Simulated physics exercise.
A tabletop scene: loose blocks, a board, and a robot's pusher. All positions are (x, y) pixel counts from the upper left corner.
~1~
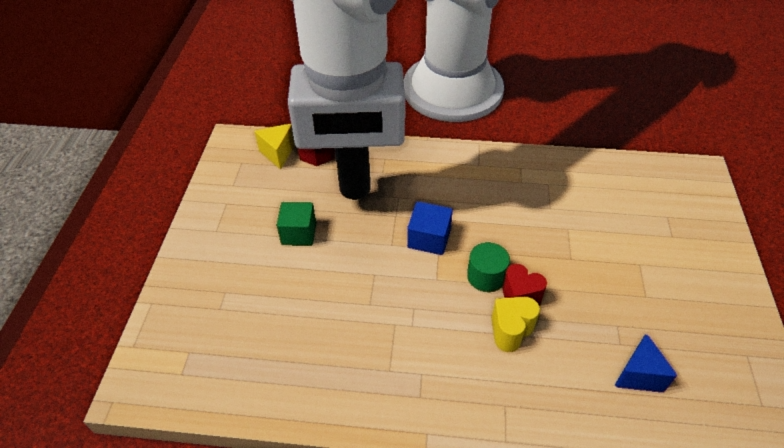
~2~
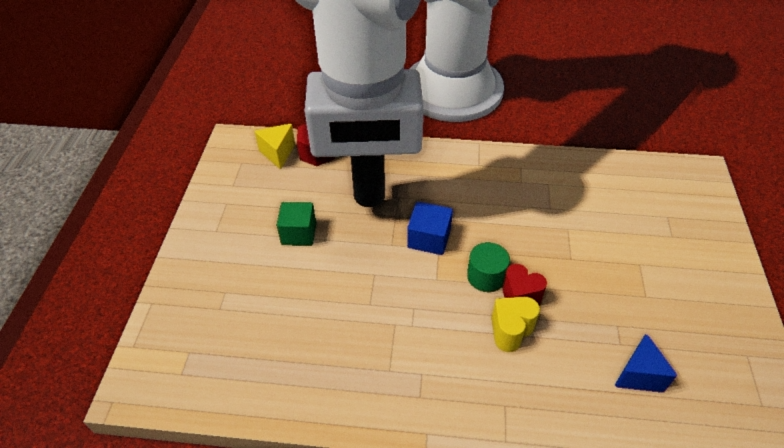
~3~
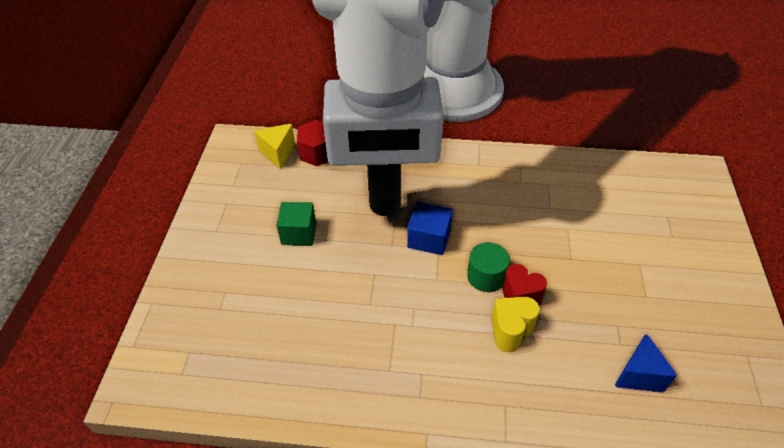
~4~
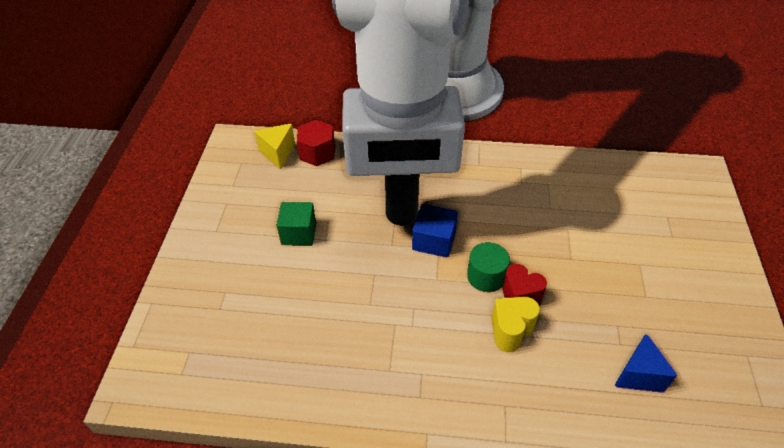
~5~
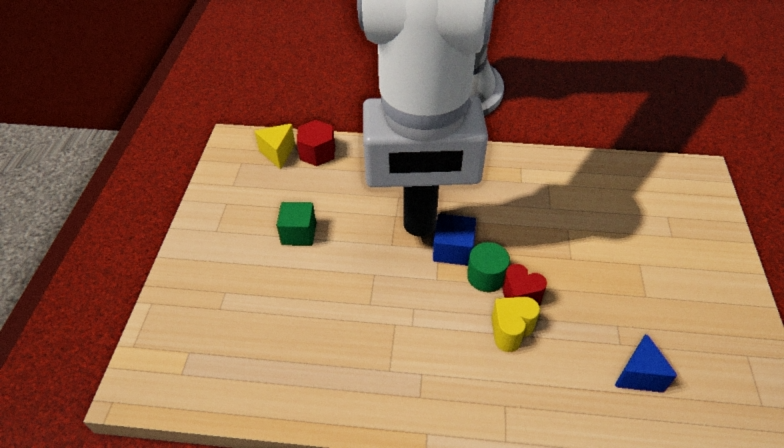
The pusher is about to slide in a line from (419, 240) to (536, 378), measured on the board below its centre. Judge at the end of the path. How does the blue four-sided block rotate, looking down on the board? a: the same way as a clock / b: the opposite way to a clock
Answer: B.
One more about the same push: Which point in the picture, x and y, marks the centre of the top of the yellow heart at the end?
Answer: (579, 351).
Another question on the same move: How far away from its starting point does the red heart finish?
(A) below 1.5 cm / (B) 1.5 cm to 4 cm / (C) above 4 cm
Option B.
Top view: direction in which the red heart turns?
Its rotation is clockwise.
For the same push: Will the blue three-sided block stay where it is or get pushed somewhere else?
Undisturbed, or as good as.
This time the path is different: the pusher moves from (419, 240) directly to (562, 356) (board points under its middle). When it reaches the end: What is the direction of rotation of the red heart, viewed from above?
Answer: Clockwise.
On the path given first. One third of the way, pusher (455, 267); blue four-sided block (483, 241), turned 35° anticlockwise; green round block (525, 260); red heart (544, 290), turned 50° clockwise.
Two thirds of the way, pusher (495, 313); blue four-sided block (483, 241), turned 40° anticlockwise; green round block (525, 260); yellow heart (537, 329); red heart (544, 290), turned 50° clockwise.
At the end, pusher (540, 365); blue four-sided block (483, 241), turned 40° anticlockwise; green round block (525, 260); yellow heart (579, 351), turned 95° anticlockwise; red heart (544, 290), turned 50° clockwise; blue three-sided block in place.
